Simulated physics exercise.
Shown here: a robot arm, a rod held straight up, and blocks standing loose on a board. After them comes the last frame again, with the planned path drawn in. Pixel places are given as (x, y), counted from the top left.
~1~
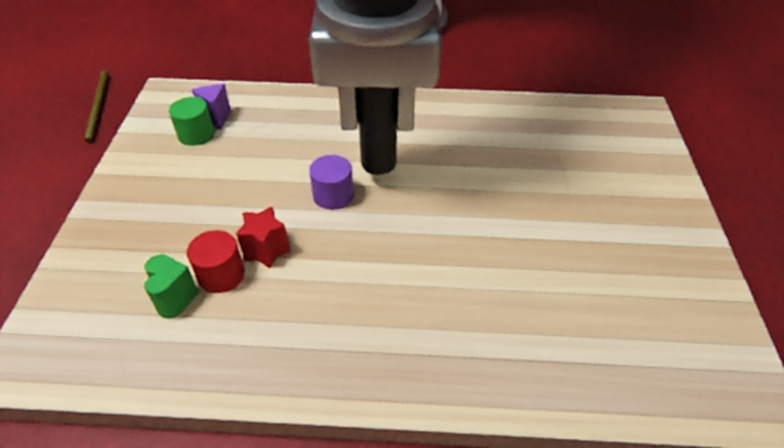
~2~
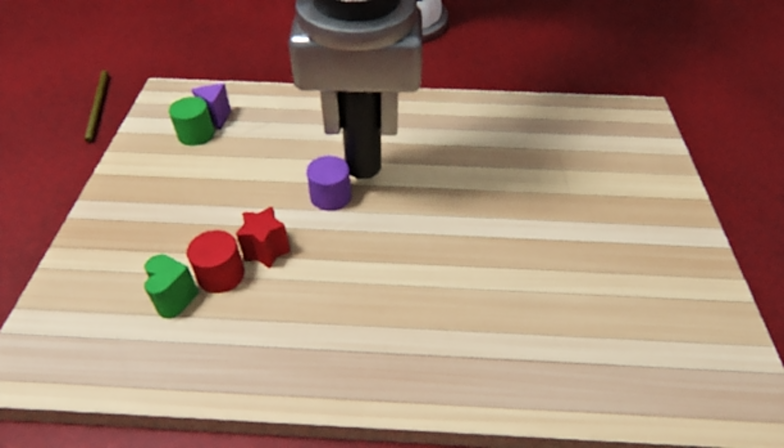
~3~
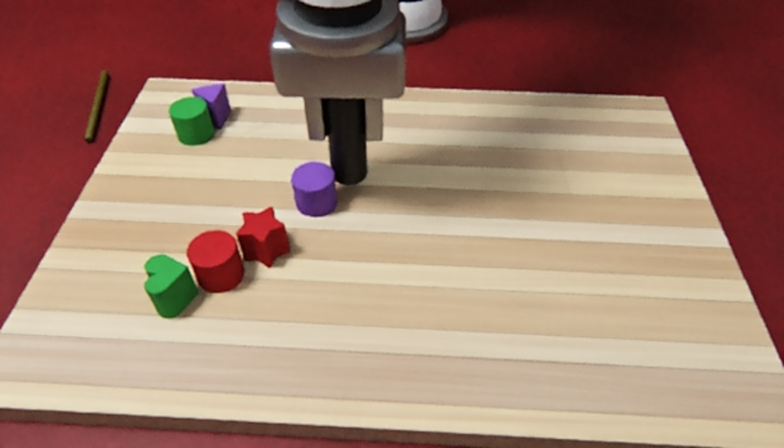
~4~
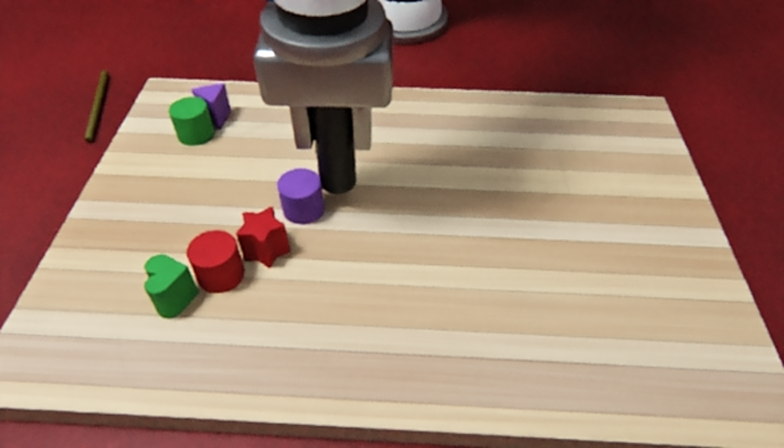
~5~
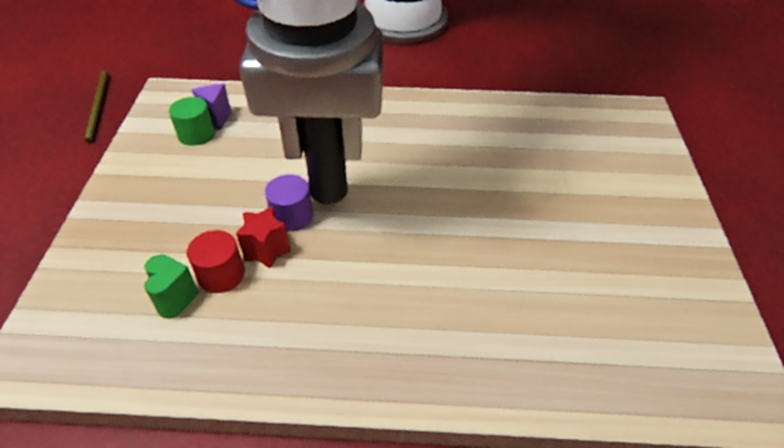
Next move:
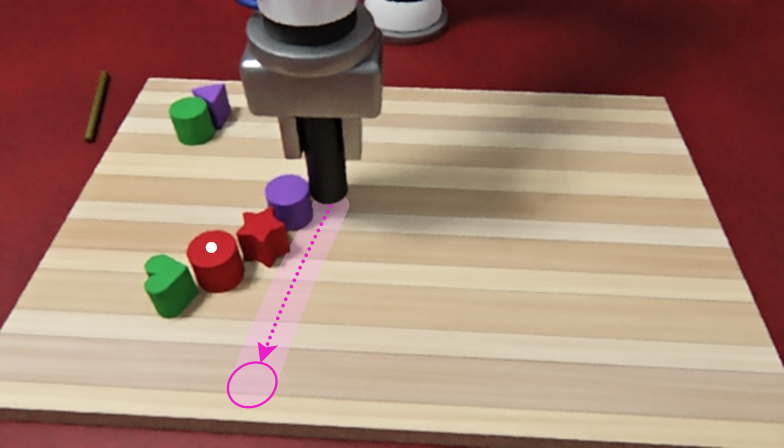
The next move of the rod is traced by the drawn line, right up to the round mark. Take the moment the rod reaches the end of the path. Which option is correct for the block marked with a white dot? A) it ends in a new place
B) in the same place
Correct choice: B.
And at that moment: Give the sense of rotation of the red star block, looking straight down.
Viewed from above: Anti-clockwise.
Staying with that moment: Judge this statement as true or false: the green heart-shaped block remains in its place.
True
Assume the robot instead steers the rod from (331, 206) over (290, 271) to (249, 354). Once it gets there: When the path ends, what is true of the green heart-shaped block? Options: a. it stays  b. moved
My answer is option a.
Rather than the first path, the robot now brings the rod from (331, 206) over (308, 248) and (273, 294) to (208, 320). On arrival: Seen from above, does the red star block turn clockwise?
No, it doesn't check out.
Path on the board, from (331, 206) via (306, 255) and (280, 314), ending at (252, 384); the dot is on the red circular block.
What follows on the original path. One third of the way, rod (304, 241); red star block (251, 225), turned 35° anticlockwise; purple circular block (273, 197).
Two thirds of the way, rod (276, 301); red star block (251, 225), turned 35° anticlockwise; purple circular block (273, 197).
At the end, rod (247, 372); green heart-shaped block in place; red circular block in place; red star block (251, 225), turned 35° anticlockwise; purple circular block (273, 197).
